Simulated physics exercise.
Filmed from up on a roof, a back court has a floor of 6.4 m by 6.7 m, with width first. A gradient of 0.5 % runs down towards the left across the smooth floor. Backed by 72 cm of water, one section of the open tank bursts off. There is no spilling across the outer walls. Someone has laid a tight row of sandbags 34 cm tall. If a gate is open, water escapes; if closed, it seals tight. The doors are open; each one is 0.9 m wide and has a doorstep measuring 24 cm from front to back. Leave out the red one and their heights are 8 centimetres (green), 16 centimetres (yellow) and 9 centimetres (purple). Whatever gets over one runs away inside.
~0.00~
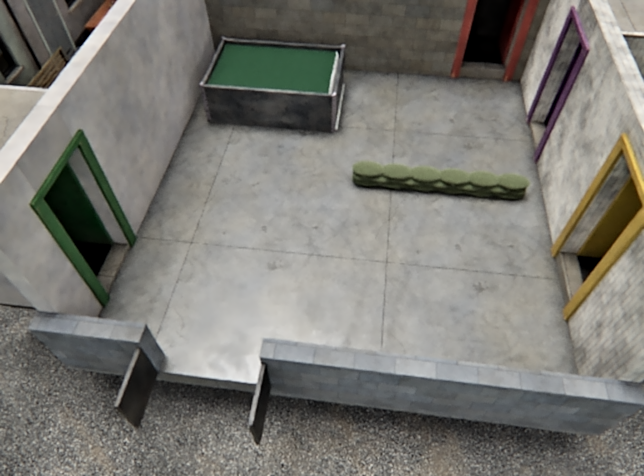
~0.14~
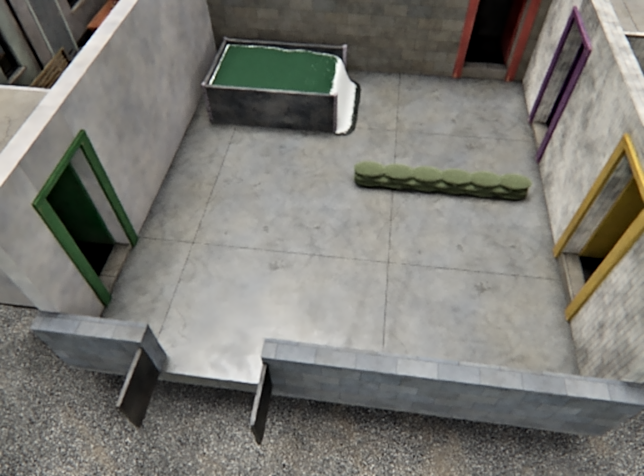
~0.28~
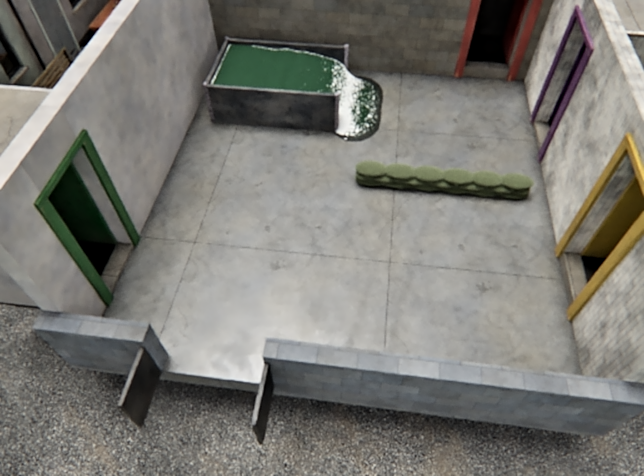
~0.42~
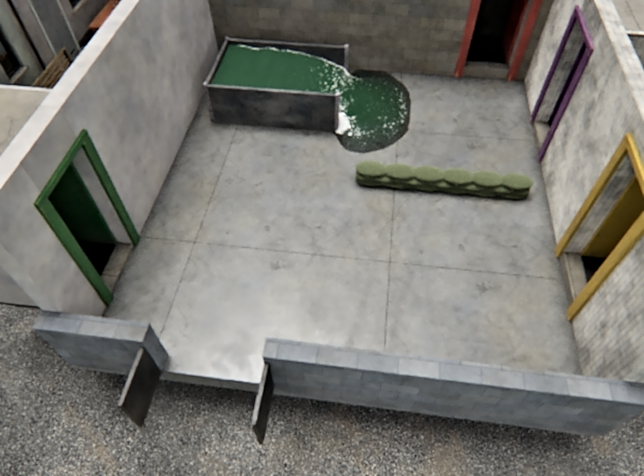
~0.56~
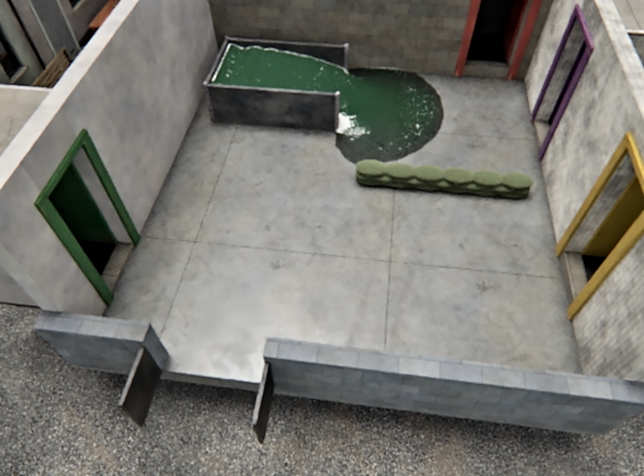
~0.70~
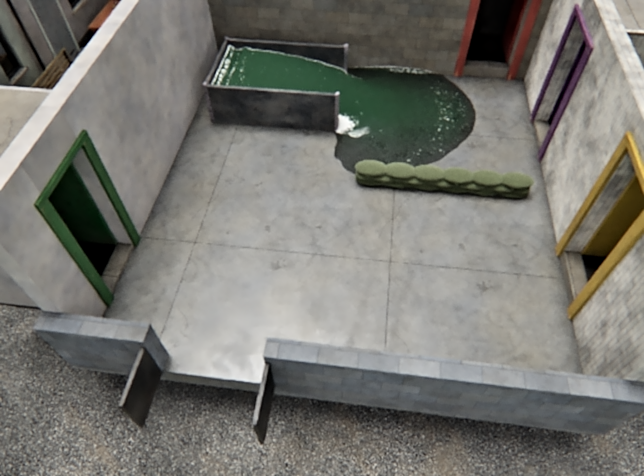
The footage shows a walled concrete court with open coloured doorways and a tank of green water, whose right end gives way; water pours out with white foam and spreads rightward across the floor, reaching the low green barrier.
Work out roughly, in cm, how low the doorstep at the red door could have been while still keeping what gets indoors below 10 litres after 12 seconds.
No lower than about 27 cm.
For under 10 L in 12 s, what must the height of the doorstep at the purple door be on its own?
Door purple, min height approx. 27 cm.
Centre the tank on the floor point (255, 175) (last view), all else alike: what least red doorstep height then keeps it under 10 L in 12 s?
With that change, some 17 centimetres.
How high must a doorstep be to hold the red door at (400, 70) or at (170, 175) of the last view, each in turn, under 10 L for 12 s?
Roughly 15 cm, then roughly 7.5 cm.
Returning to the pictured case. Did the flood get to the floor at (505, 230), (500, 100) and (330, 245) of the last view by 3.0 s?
First wet through, second wet through, third bone-dry.
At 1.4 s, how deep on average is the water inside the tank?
Some 39 cm.
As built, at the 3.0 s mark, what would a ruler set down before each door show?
Depths in cm - green: 0, yellow: 3, red: 25, purple: 27.
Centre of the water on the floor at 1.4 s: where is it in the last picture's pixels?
My guess is close to (344, 104).
After 1.4 s water covers 25 % of the floor, deepest (36 cm) near (520, 80); 11 cm at the red door, 0 litres in over its 21 cm doorstep.
After 3.0 s water covers 35 % of the floor, deepest (32 cm) near (521, 85); 25 cm at the red door, 18 litres in over its 21 cm doorstep.
After 12.0 s water covers 90 % of the floor, deepest (10 cm) near (91, 344); 5 cm at the red door, 31 litres in over its 21 cm doorstep.
At the red door as built, the water arrived by 1.0 s and peaked near 27 cm at 3.2 s.
Run again over the same 12 s with other heights there, 19 litres in over 24 cm, 3 litres over 32.5 cm. The limit of 10 litres is kept from about 27 cm up.
